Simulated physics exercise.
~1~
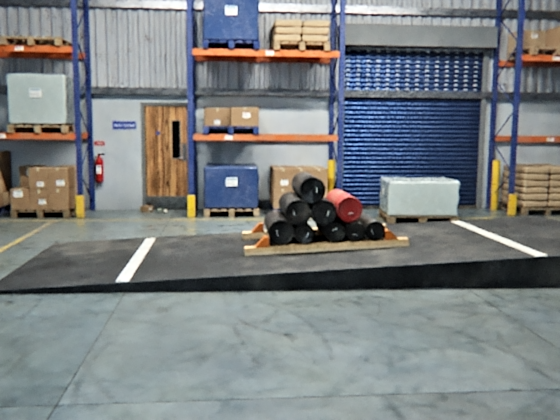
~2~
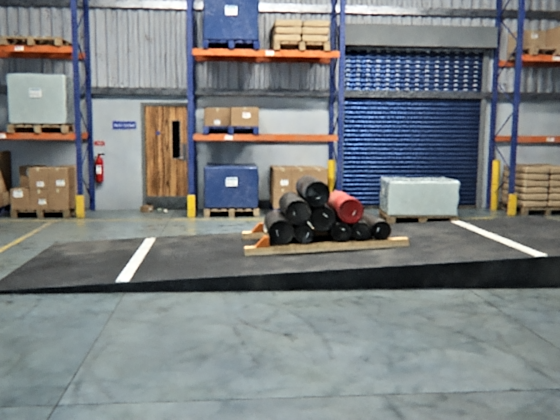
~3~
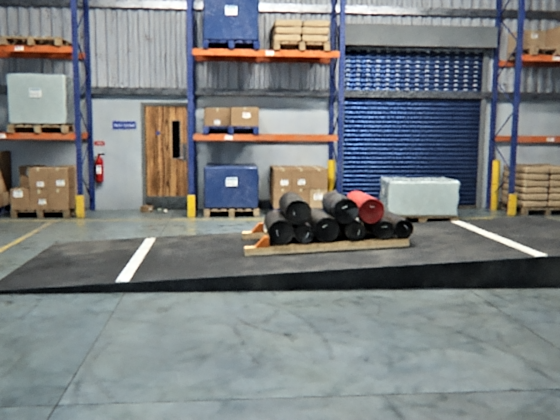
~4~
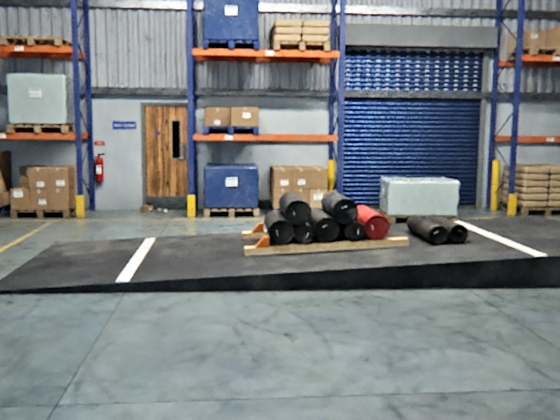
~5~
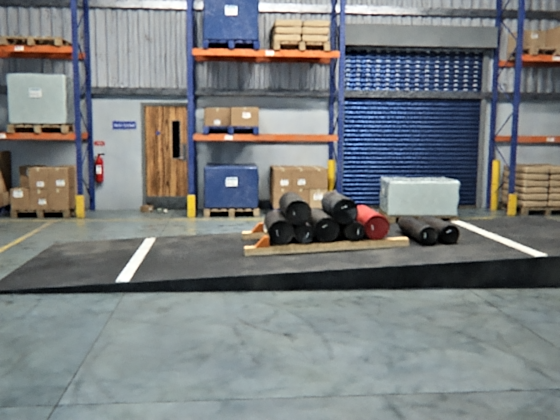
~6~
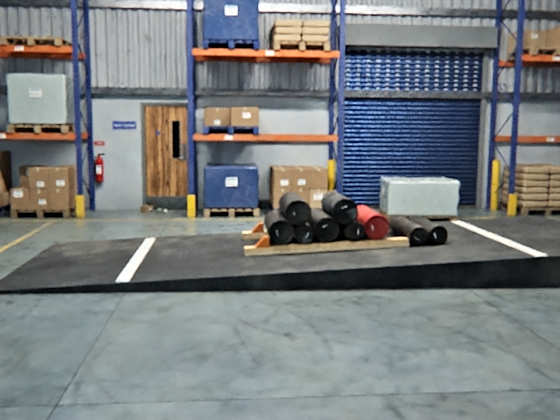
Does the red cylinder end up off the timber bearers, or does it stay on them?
It stays on the timber bearers, at the right end of the bottom row.
At the start, black cylinders and a single red one lie in a pointed stack on timber bearers, on an asphalt pad between two white lines in a warehouse. The right-hand chock is suddenly gone, and the stack slumps to the right. It flattens into two low rows, with the red cylinder still resting up on others. Then two black cylinders are out on the asphalt to the right, while the red one drops into the bottom row. The loose pair rolls slowly back left and ends close to the bearers' right end, short of the line.
